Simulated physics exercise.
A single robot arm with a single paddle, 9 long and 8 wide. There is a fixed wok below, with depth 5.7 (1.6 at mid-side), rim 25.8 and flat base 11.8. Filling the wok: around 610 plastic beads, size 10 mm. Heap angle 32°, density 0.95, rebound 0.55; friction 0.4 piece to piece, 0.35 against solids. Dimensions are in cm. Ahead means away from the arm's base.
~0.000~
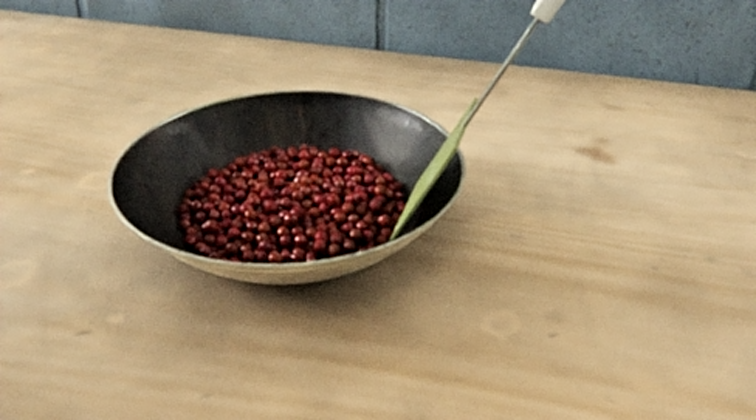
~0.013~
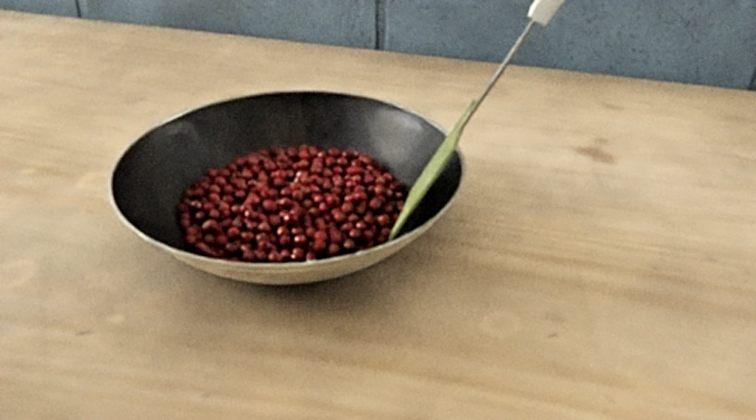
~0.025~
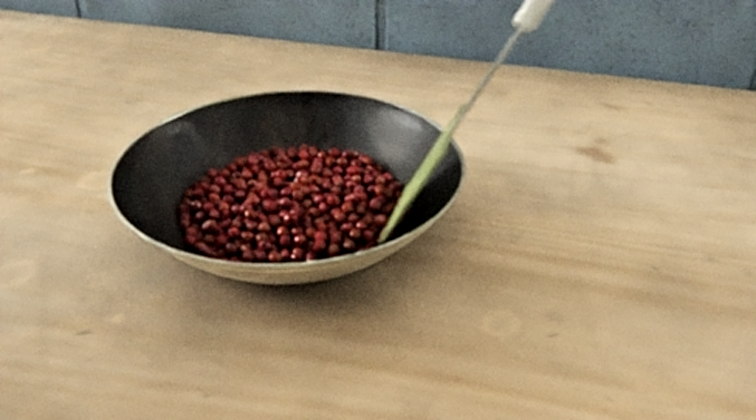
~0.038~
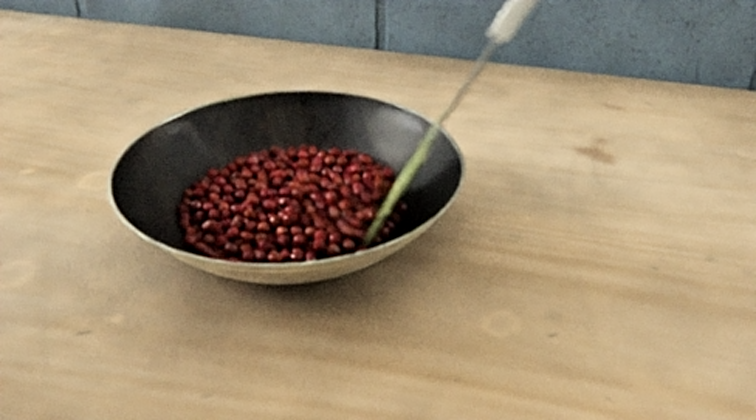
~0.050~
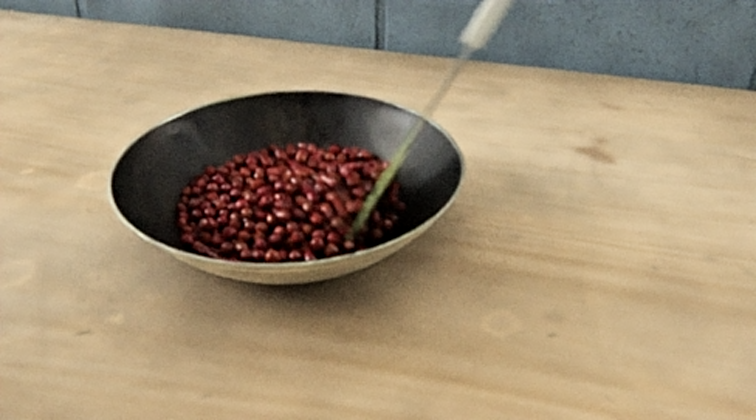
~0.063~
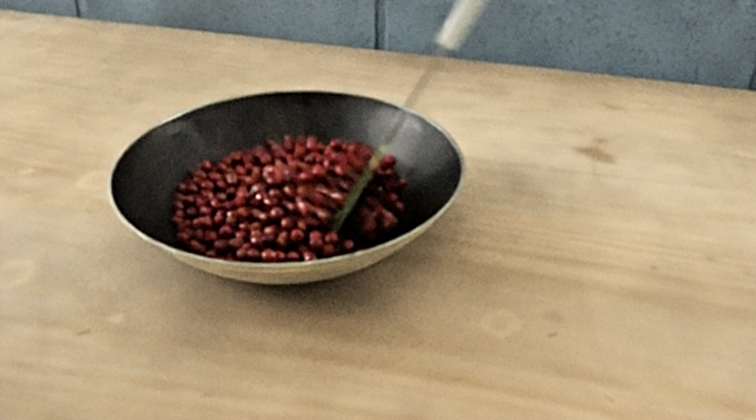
A dark wok with a pale outer side sits on a light wooden table before a blue-grey wall, seen from above at an angle by a still camera. Small glossy dark red beads are heaped inside it, and a thin green paddle with a white handle leans at its right side. The paddle sweeps left through the beads, pushing some into a low mound and baring dark surface behind it.
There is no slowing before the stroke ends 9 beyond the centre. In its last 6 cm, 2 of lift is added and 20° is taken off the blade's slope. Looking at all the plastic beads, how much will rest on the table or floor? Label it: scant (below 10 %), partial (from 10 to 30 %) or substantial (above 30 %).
Substantial (above 30 %).
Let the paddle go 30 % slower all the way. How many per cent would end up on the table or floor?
About 30 in a hundred.
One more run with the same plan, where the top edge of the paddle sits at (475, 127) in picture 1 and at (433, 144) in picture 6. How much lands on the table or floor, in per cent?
I'd put it at roughly 20 per cent.
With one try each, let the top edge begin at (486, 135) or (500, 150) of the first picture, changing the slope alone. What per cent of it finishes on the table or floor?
Some 40 and 40 per cent.
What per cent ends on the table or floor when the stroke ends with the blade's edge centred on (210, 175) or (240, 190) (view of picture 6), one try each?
About 25 and 5 per cent.
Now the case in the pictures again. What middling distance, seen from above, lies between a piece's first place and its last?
Around 5 cm, measured level.
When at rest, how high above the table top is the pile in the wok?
Peak at rest, approximately 5.0 centimetres.
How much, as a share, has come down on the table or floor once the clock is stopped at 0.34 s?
Fraction noted: Close to 5 per cent.
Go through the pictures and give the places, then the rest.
The first picture shows paddle top edge at (467, 122), sloping 63°; upper third of the load around (297, 199), from x 185 to 405, top at y 150; 611 in the wok.
The second picture shows paddle top edge at (465, 123), sloping 63°; upper third of the load around (297, 199), from x 185 to 405, top at y 150.
The third picture shows paddle top edge at (454, 128), sloping 63°; upper third of the load around (296, 199), from x 185 to 405, top at y 150.
The fourth picture shows paddle top edge at (433, 136), sloping 63°; upper third of the load around (297, 199), from x 185 to 400, top at y 150.
The fifth picture shows paddle top edge at (410, 141), sloping 63°; upper third of the load around (298, 194), from x 180 to 400, top at y 145.
The sixth picture shows paddle top edge at (387, 140), sloping 63°; upper third of the load around (296, 188), from x 175 to 400, top at y 140; 611 in the wok.
By 0.09 s, sloping 63°, highest piece 8 above the table; 611 in the wok.
By 0.13 s, sloping 58°, highest piece 12 above the table; 608 in the wok, 3 on the blade or in flight.
By 0.34 s, sloping 43°, highest piece 28 above the table; 368 in the wok, 45 on the table or floor, 198 on the blade or in flight.
By 1.39 s, sloping 43°, highest piece 6 above the table; 368 in the wok, 243 on the table or floor.
Final count, 368 in the wok, 243 on the table or floor. That is 40 % on the table or floor.
